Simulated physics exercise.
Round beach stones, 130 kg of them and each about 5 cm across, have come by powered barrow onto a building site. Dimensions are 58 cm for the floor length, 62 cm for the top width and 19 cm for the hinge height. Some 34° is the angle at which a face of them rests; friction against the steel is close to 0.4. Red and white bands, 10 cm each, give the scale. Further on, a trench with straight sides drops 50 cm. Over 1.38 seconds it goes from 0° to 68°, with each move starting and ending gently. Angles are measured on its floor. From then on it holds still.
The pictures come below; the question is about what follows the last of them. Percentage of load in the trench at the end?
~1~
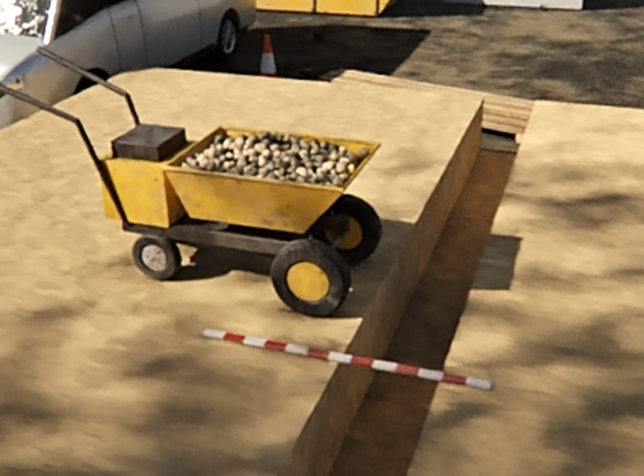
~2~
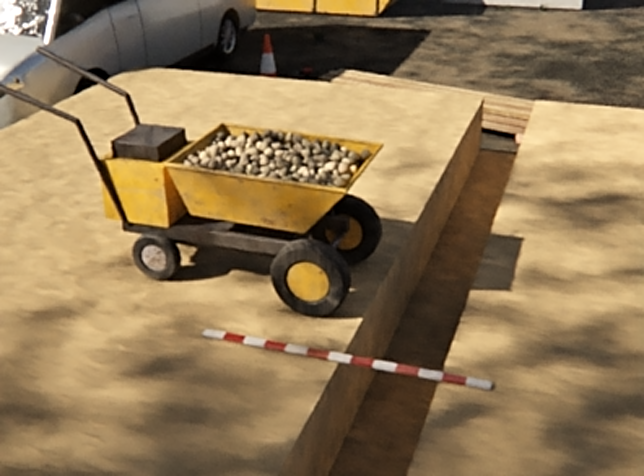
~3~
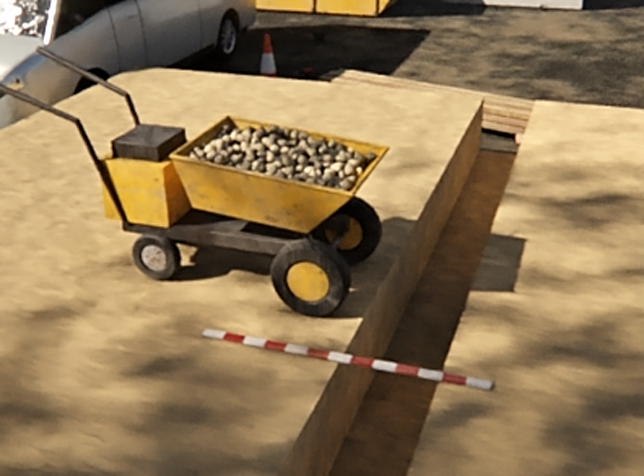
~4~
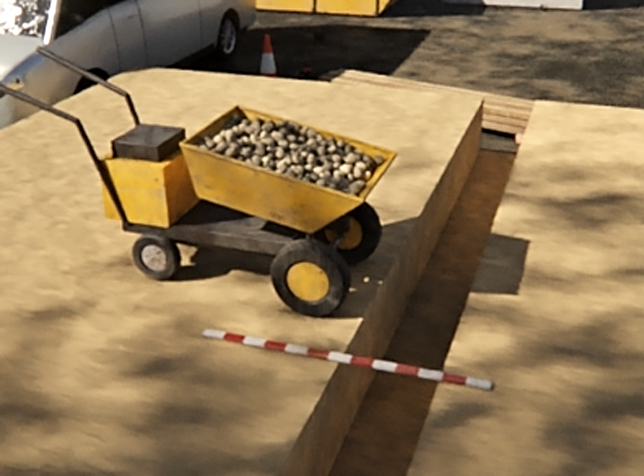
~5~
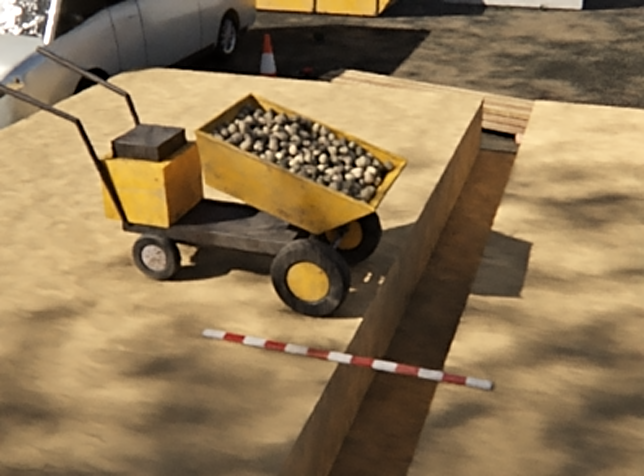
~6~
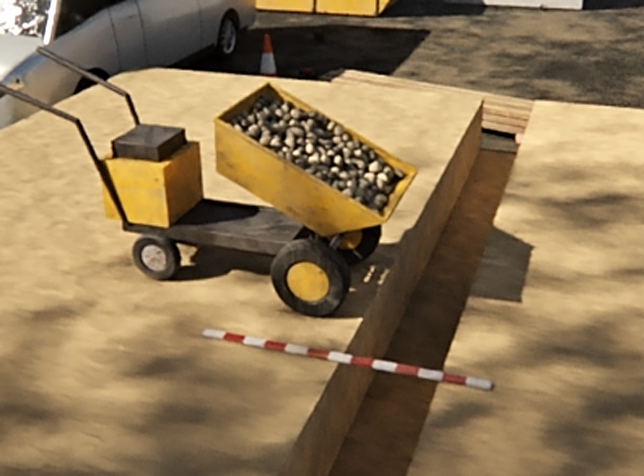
48 per cent.
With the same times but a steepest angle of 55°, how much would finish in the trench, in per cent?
Roughly 50 percent.
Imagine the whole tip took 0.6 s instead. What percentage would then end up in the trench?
About 30 percent, I'd say.
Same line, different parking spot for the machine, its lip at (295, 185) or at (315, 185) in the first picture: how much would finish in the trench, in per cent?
It'd be around 100 per cent and after that around 85 per cent.
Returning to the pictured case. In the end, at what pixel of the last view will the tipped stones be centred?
(474, 305).
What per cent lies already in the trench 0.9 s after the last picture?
20 per cent, give or take.
Then, 0.4 s after the last picture the floor is at 57°, 99 % in the tray, 1 % in the trench; the foremost stones are at (437, 258).
Then, 0.9 s after the last picture the floor is at 68°, 44 % in the tray, 20 % in the trench, 35 % past the trench; the foremost stones are at (557, 332).
Then, 1.2 s after the last picture the floor is at 68°, 16 % in the tray, 32 % in the trench, 52 % past the trench; the foremost stones are past the picture's edge.
Then, 3.2 s after the last picture the floor is at 68°, 0 % in the tray, 48 % in the trench, 52 % past the trench; the foremost stones are past the picture's edge.
